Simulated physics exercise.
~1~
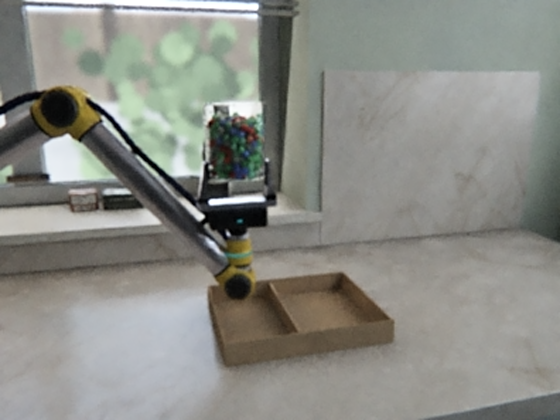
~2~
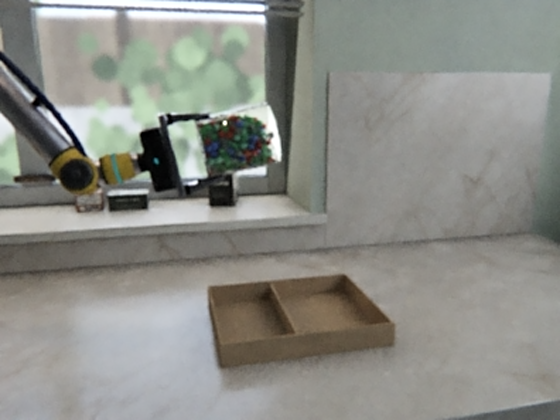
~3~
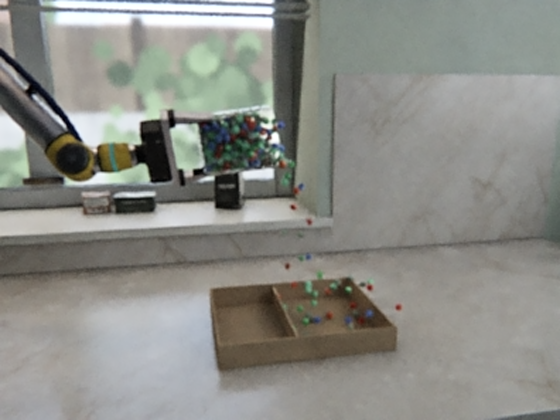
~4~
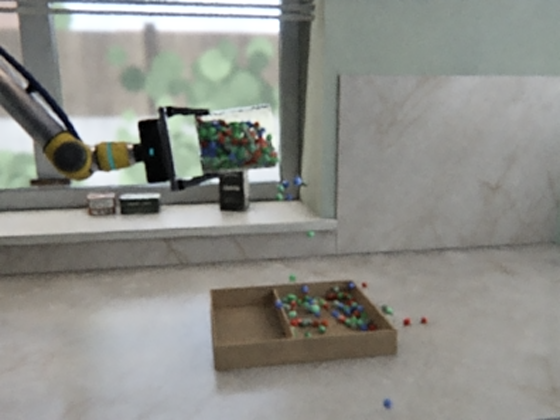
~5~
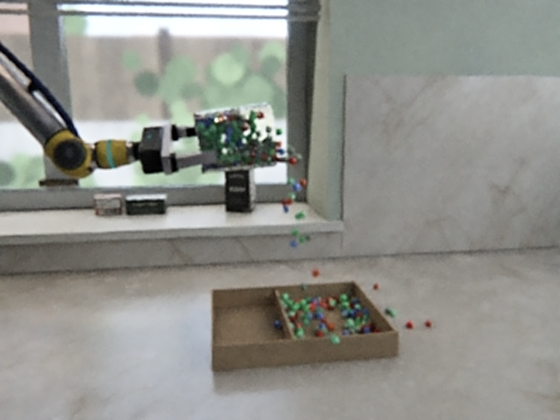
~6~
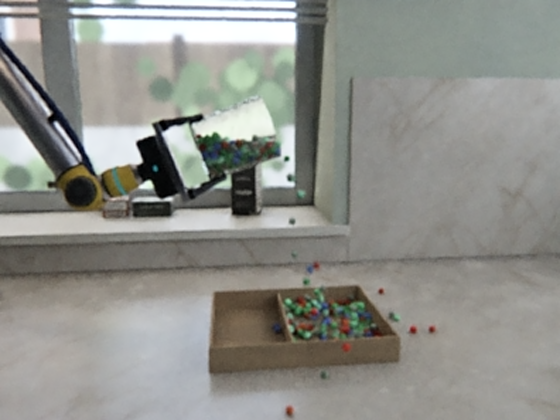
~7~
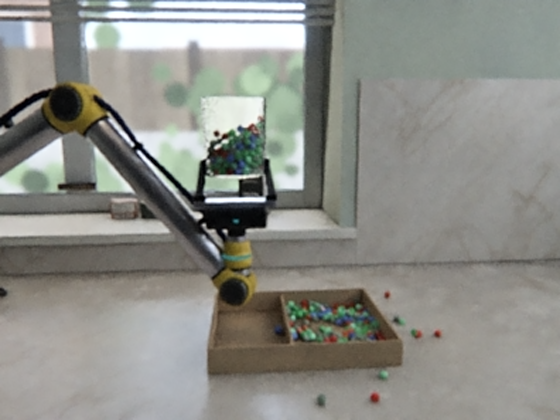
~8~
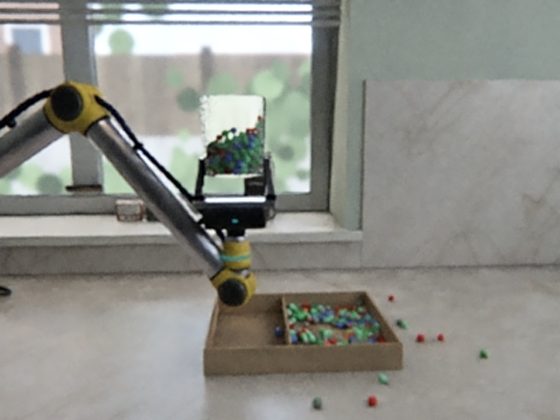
On a pale marble worktop by a window, a robot arm tipped a clear beaker of colourful round sweets, spilling many into the right-hand part of a divided tray and a few onto the table, then set it upright again, still partly full.
